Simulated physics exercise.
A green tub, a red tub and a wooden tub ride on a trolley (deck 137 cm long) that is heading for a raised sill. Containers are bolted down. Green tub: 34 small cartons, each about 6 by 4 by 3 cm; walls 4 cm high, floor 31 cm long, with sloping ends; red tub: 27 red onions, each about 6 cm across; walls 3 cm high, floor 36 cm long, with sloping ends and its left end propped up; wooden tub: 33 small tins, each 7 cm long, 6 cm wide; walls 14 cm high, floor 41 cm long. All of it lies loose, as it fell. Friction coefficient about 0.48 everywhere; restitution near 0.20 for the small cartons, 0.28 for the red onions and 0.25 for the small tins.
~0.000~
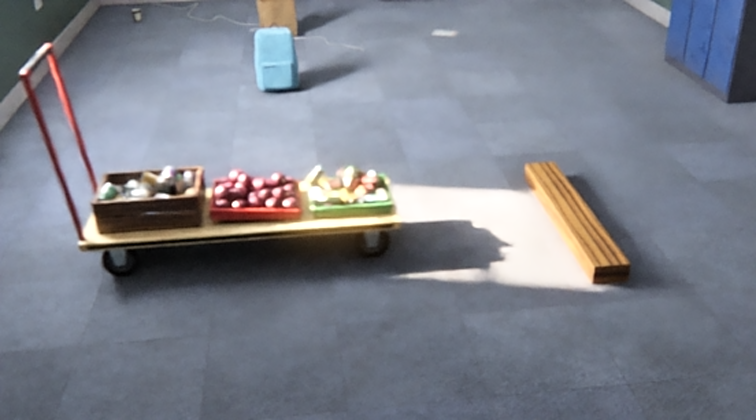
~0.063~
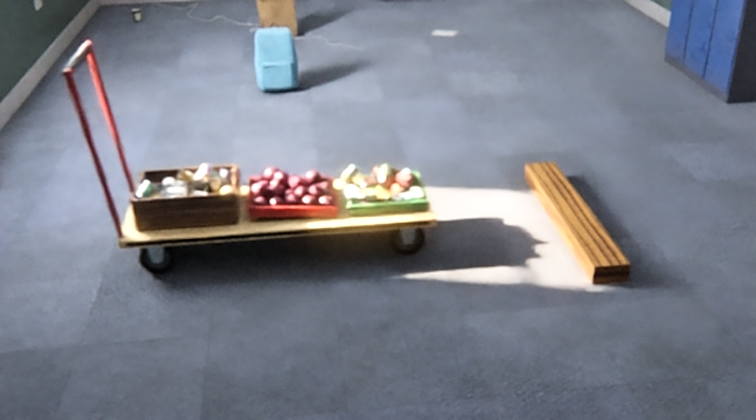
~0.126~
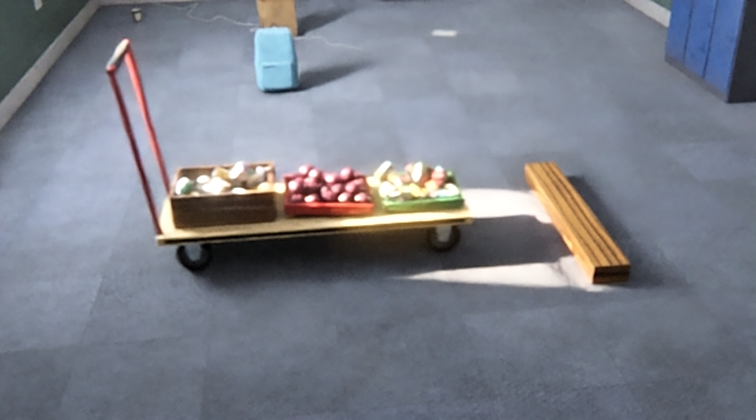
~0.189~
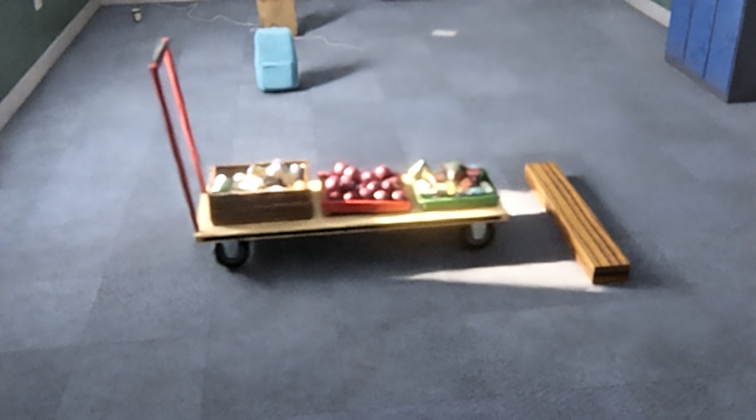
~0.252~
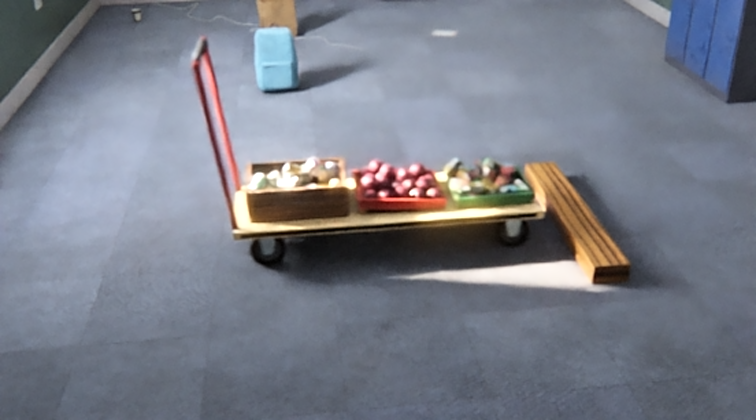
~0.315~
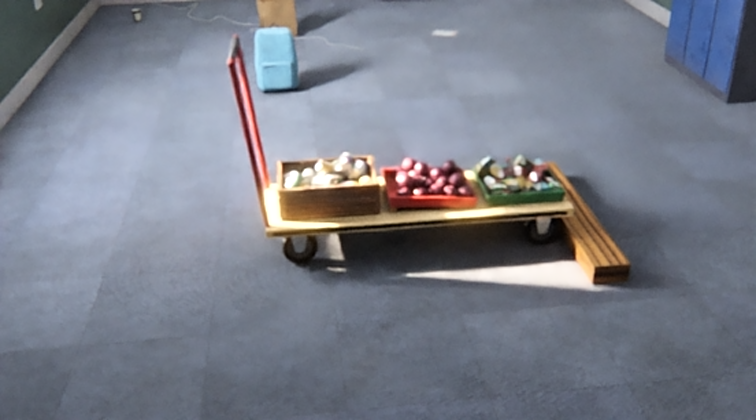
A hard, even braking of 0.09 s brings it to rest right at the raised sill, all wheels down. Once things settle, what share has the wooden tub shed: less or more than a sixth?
Less than a sixth of the small tins leave the wooden tub.
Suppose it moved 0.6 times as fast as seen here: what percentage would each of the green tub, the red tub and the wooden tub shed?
In that case green tub 20, red tub 20, wooden tub 0 per cent.
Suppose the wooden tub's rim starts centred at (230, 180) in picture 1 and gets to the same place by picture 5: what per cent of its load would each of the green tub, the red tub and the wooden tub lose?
Then green tub 10, red tub 10, wooden tub 0 per cent.
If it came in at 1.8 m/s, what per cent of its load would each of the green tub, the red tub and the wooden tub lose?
Then green tub 20, red tub 20, wooden tub 0 per cent.
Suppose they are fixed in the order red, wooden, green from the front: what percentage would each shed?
Then green tub 20, red tub 30, wooden tub 0 per cent.
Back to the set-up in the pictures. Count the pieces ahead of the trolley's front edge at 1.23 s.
Roughly 10.
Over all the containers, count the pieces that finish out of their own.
Some 20 pieces.
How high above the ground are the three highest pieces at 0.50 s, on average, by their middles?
Some 40 cm up.
After 0.38 s, green tub 32 in, 2 out, red tub 26 in, 1 out and wooden tub 33 in, 0 out.
After 0.50 s, green tub 26 in, 8 out, red tub 21 in, 6 out and wooden tub 32 in, 1 out.
After 0.73 s, green tub 24 in, 10 out, red tub 19 in, 8 out and wooden tub 32 in, 1 out.
Outcome (at 1.23 s), green tub 24 in, 10 out, red tub 19 in, 8 out and wooden tub 32 in, 1 out. Asked share, 1 of 33, 3 per cent.
